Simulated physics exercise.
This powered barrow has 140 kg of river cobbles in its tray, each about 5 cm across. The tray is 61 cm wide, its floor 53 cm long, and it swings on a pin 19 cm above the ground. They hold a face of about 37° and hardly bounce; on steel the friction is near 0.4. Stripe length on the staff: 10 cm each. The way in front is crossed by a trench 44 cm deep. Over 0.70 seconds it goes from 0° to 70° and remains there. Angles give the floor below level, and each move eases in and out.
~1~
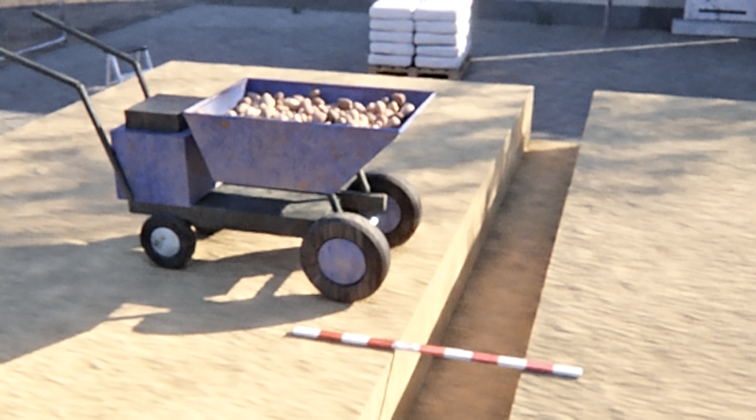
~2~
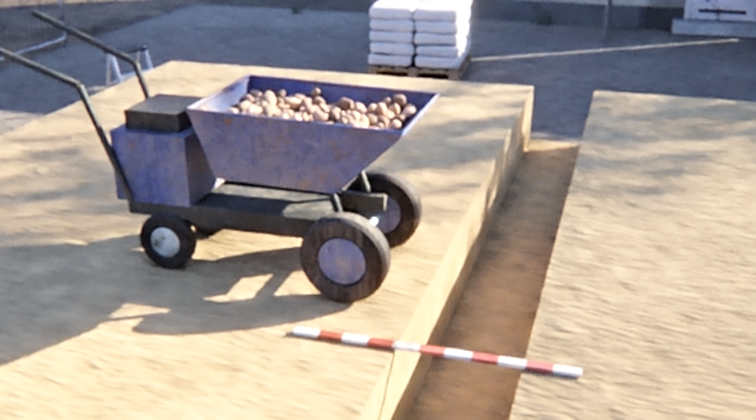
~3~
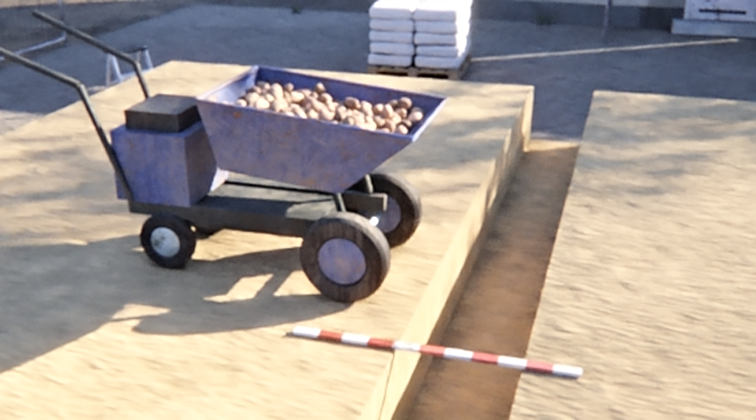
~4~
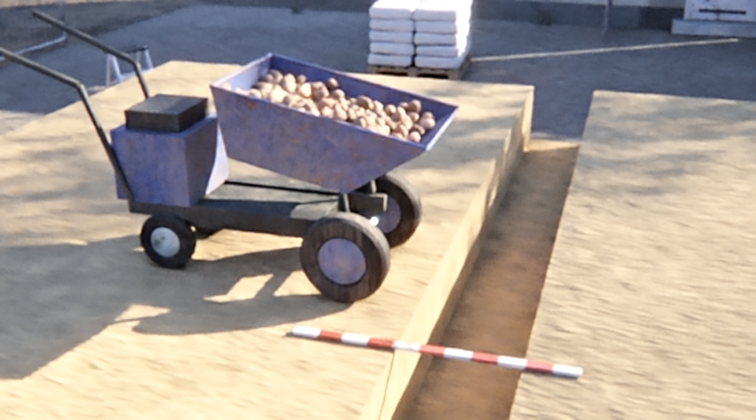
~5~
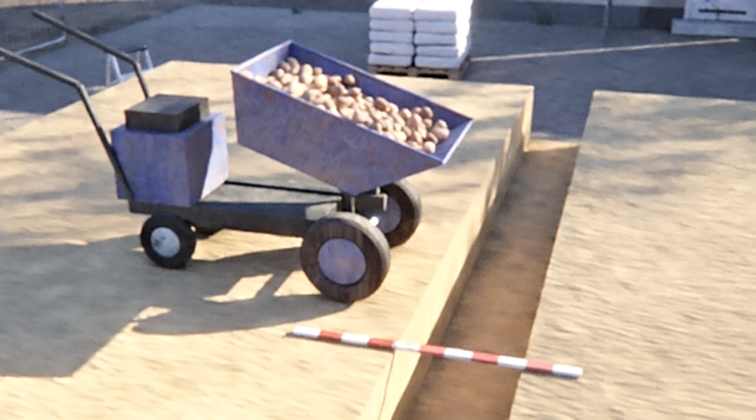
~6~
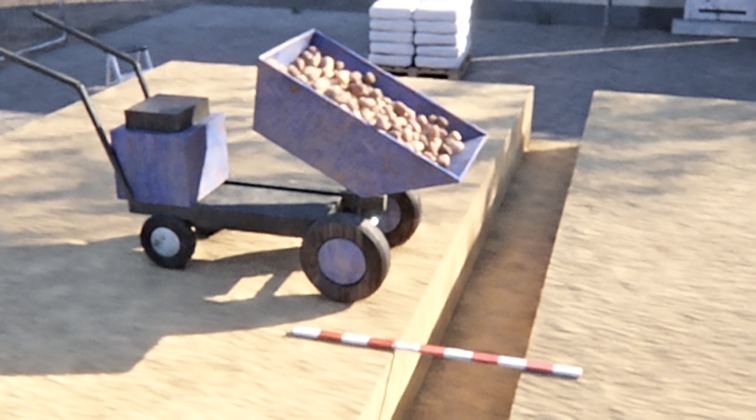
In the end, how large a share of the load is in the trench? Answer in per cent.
A share of roughly 36 %.
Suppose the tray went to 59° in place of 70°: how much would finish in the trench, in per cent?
Then about 50 per cent.
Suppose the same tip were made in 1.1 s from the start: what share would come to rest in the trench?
About 45%.
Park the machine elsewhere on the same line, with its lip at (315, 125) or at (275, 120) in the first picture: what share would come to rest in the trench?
First place: Near 100%; second place: Near 85%.
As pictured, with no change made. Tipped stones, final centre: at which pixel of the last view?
I'd point somewhere around (584, 296).
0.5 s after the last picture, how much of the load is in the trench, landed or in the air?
Roughly 10 percent of the load.
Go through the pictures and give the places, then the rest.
The first picture shows lip at (400, 132), floor tilted 0°, highest stones at (350, 106).
The second picture shows lip at (403, 134), floor tilted 1°, highest stones at (324, 103).
The third picture shows lip at (413, 140), floor tilted 5°, highest stones at (288, 96).
The fourth picture shows lip at (427, 150), floor tilted 12°, highest stones at (284, 85).
The fifth picture shows lip at (443, 163), floor tilted 19°, highest stones at (291, 72).
The sixth picture shows lip at (459, 181), floor tilted 28°, highest stones at (310, 61).
Then, 0.2 s after the last picture the floor is at 59°, 100 % in the tray; the foremost stones are at (490, 219).
Then, 0.5 s after the last picture the floor is at 70°, 65 % in the tray, 12 % in the trench, 23 % past the trench; the foremost stones are at (600, 300).
Then, 0.8 s after the last picture the floor is at 70°, 12 % in the tray, 24 % in the trench, 63 % past the trench; the foremost stones are past the picture's edge.
Then, 2.8 s after the last picture the floor is at 70°, 0 % in the tray, 36 % in the trench, 64 % past the trench; the foremost stones are past the picture's edge.
